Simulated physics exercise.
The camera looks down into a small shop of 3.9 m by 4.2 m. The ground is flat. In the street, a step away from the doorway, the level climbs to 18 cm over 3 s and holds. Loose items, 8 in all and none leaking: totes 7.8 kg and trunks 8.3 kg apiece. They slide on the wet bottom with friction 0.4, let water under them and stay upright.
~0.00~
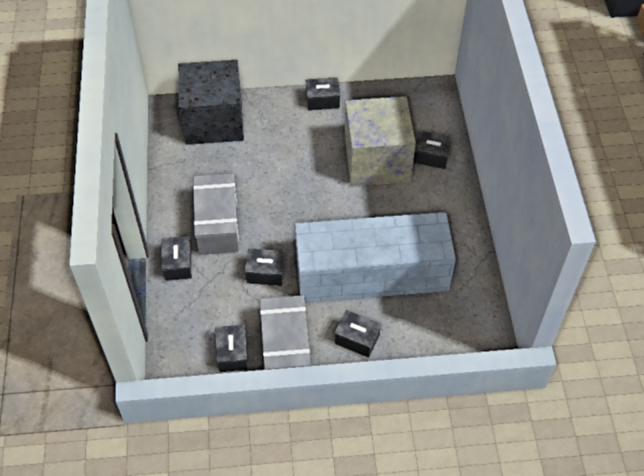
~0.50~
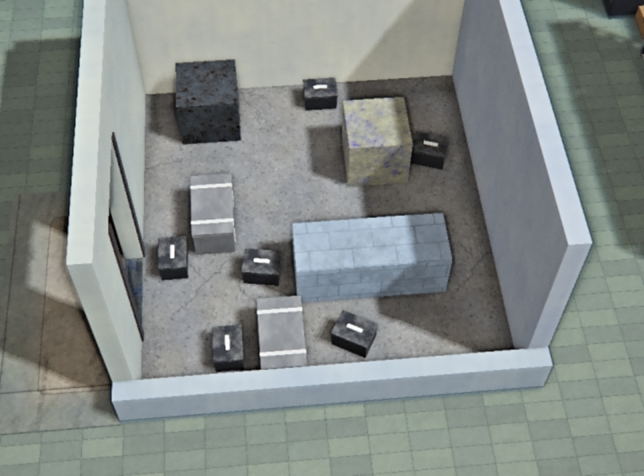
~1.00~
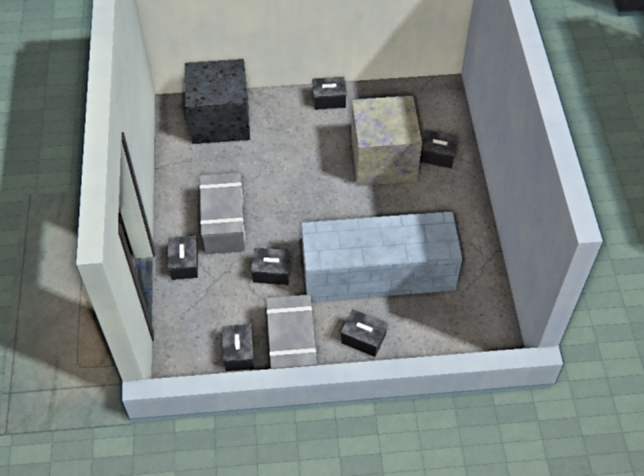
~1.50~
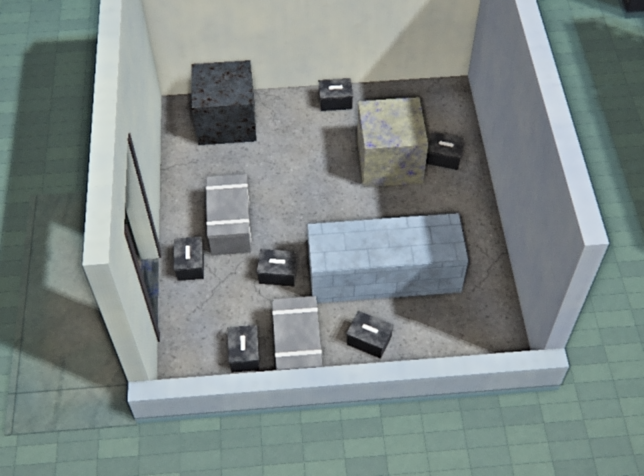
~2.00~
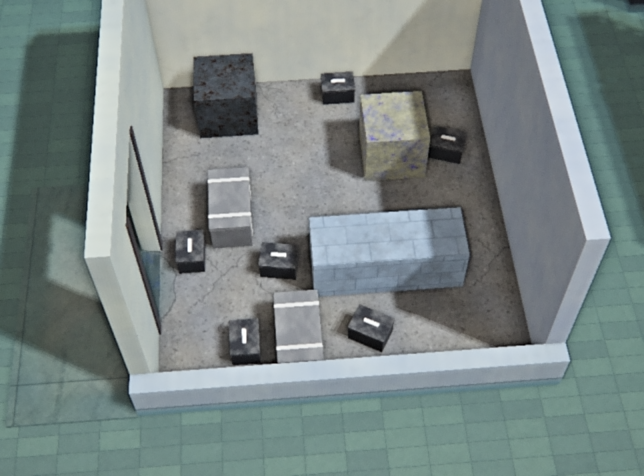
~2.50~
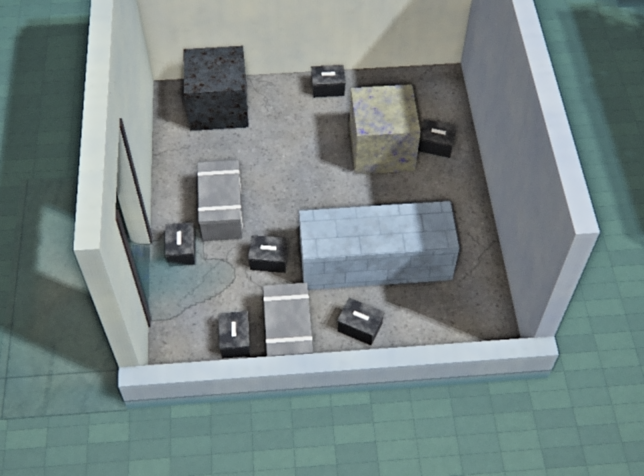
Greenish water spread across the tiled street around a small open-topped shop, then began creeping over the floor just inside the left doorway, while the boxes and blocks inside all stayed where they were.
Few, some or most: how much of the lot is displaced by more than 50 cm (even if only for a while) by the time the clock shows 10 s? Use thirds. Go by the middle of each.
It is two thirds or above.
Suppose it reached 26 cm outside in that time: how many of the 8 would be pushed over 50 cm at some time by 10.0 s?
In that case 8 of them.
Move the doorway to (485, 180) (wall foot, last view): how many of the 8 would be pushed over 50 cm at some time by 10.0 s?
Then 3.
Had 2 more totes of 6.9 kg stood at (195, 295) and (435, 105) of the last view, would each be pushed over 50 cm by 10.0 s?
In turn: Over, less.
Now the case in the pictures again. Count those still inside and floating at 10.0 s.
I count 5.
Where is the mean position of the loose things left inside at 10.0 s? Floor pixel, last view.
Around (387, 173).
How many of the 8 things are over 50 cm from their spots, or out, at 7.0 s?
I count 6.
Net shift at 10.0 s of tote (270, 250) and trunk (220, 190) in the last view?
In turn: 140 cm, 200 cm.
After 3.5 s 0 of 8 are over 50 cm from their spots; 0 afloat.
After 4.5 s 2 of 8 are over 50 cm from their spots; 1 afloat.
After 7.0 s 6 of 8 are over 50 cm from their spots; 4 afloat.
After 10.0 s 7 of 8 are over 50 cm from their spots, and 7 have been at some point; 5 afloat.
